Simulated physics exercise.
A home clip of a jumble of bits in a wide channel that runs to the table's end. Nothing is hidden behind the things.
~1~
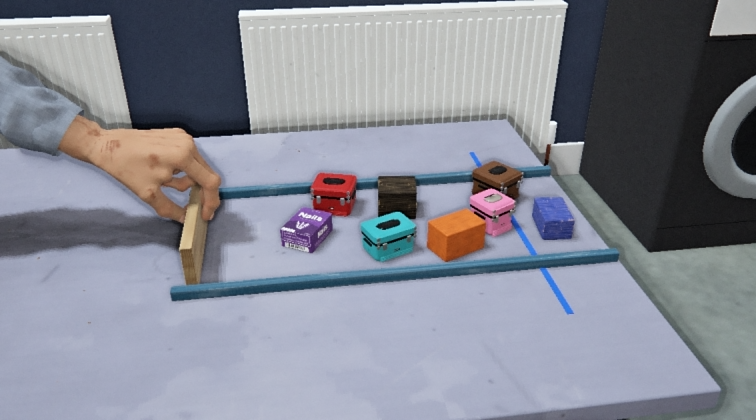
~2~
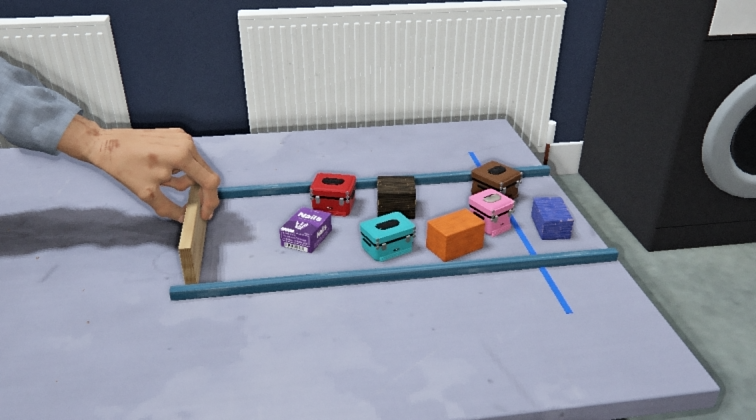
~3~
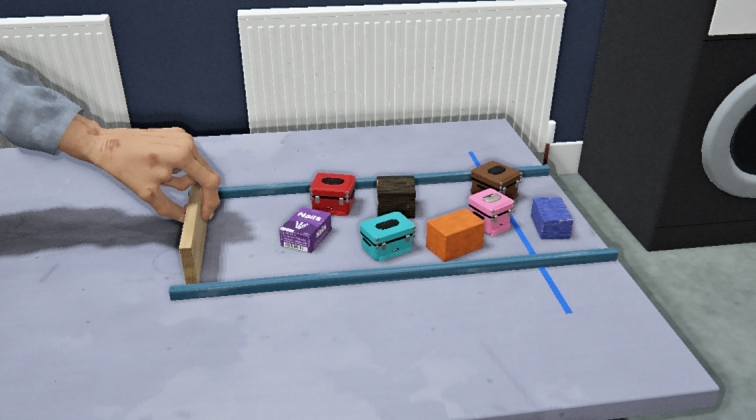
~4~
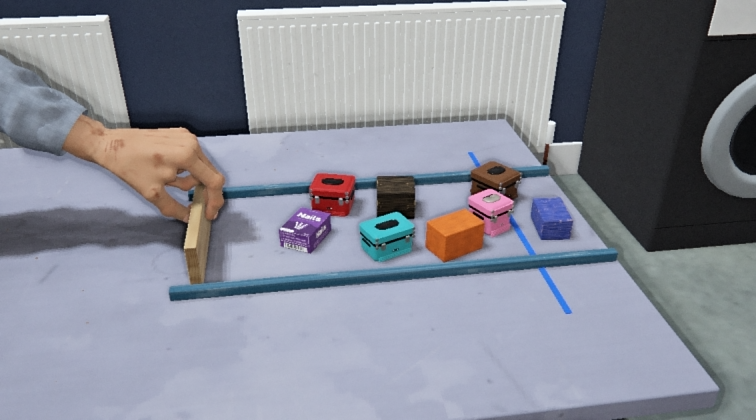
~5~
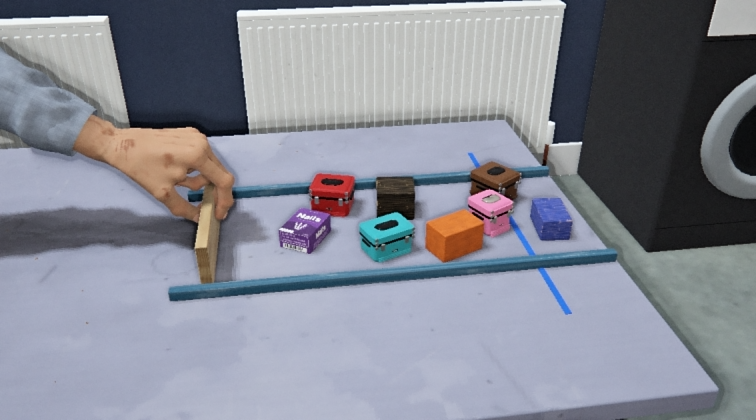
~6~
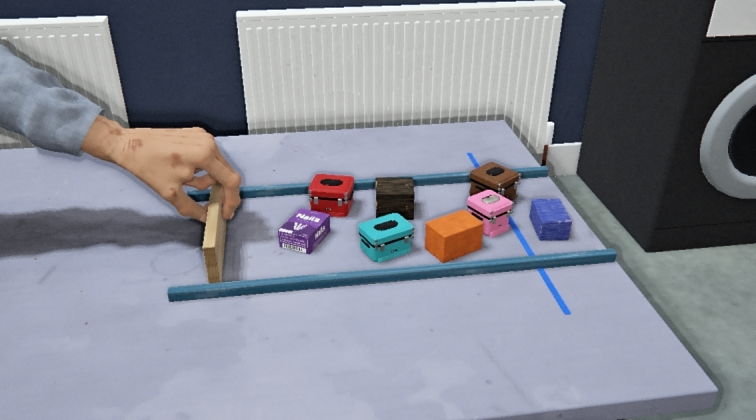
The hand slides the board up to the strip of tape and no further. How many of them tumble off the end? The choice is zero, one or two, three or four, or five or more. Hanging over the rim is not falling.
The number that fall off is one or two.
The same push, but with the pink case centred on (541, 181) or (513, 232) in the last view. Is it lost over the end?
In that order, it is lost; comes down.
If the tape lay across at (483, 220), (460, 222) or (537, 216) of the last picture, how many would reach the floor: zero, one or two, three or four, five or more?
The falls would be none at all; none; more than four.
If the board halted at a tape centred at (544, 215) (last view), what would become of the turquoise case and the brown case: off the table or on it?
The turquoise case survives, the brown case comes down.
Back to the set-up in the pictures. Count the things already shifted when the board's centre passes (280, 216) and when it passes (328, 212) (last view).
At the one place 1, at the other 2.
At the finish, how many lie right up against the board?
In contact: 3.
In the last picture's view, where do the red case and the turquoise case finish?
The red case at (512, 180), the turquoise case at (548, 231).
Early on, none off yet; blue block at rest near (550, 219); brown case at rest near (494, 185); pink case at rest near (489, 213).
A while later, none off yet; blue block at rest near (550, 219); brown case travelled a little near (504, 182); pink case travelled a little near (506, 212).
Finally, the number that fall off is one or two; lost, blue block.
